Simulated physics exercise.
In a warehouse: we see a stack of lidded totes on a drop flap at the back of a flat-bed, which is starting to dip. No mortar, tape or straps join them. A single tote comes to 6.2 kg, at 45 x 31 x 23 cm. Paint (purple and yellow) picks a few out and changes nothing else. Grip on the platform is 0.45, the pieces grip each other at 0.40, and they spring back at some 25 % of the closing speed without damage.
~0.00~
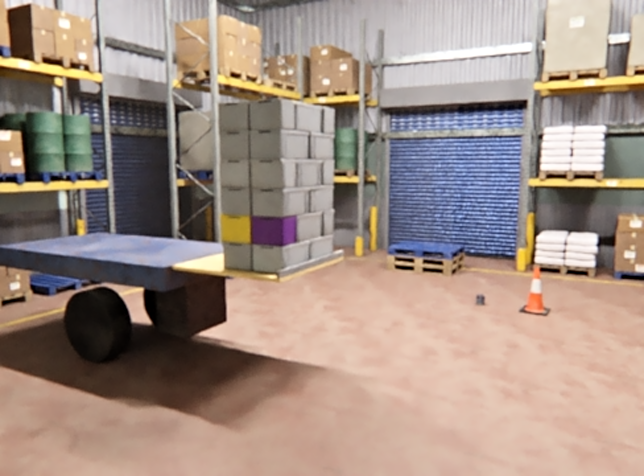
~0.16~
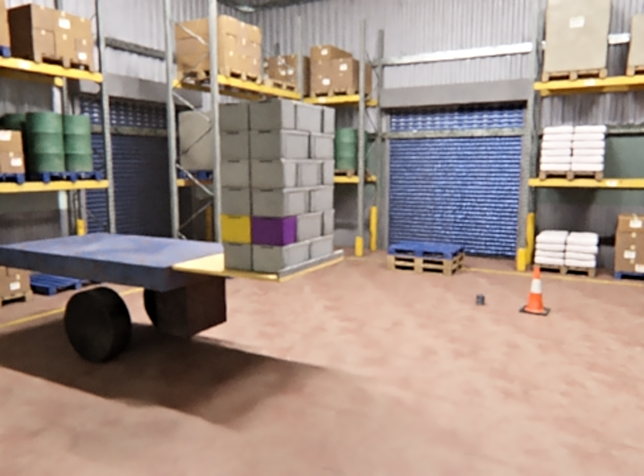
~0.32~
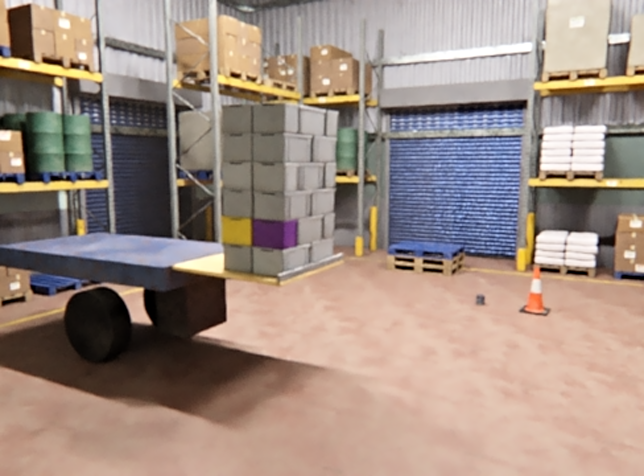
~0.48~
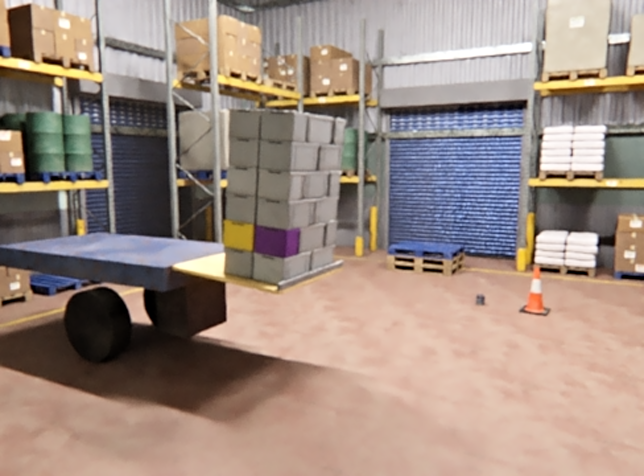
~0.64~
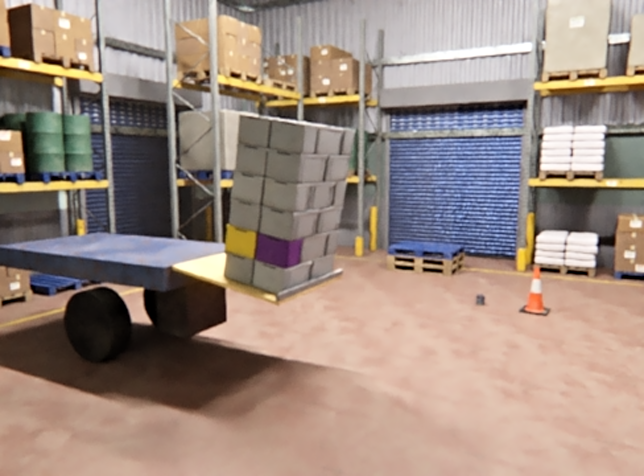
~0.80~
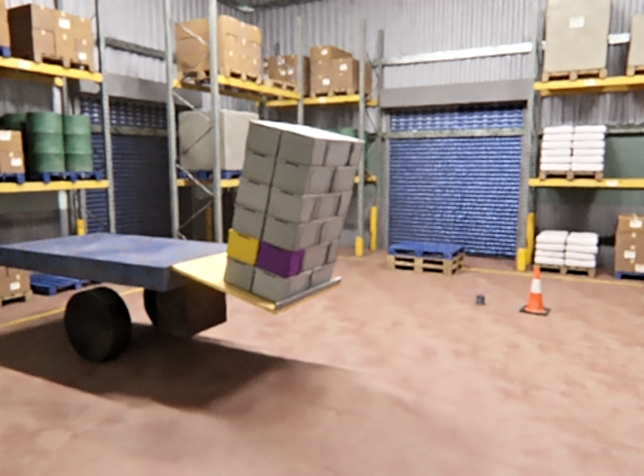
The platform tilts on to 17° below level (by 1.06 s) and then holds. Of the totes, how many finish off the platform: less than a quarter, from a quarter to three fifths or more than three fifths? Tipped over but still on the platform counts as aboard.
It comes to over three fifths.
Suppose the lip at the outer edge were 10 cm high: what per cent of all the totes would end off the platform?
In that case 80 per cent.
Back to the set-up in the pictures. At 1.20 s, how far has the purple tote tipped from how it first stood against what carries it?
About 10°.
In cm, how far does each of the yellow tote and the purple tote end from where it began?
Yellow 30, purple 140.
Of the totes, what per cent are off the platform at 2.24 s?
By then 75 per cent.
Around 1.20 s, slope 17°; 5 of the 30 totes off the platform; yellow tote tipped 12°; purple tote tipped 11°.
Around 1.60 s, slope 17°; 21 of the 30 totes off the platform; purple tote tipped 45°, 12 cm lower; yellow tote displaced 8 cm.
Around 2.24 s, slope 17°; 23 of the 30 totes off the platform; purple tote on its side; yellow tote displaced 7 cm.
Finally (3.2 s), slope 17°; 23 of the 30 totes off the platform; purple tote on its side; yellow tote displaced 7 cm. That is 77 per cent. Seen by the last camera, middles, purple tote near (339, 391), yellow tote near (256, 254).
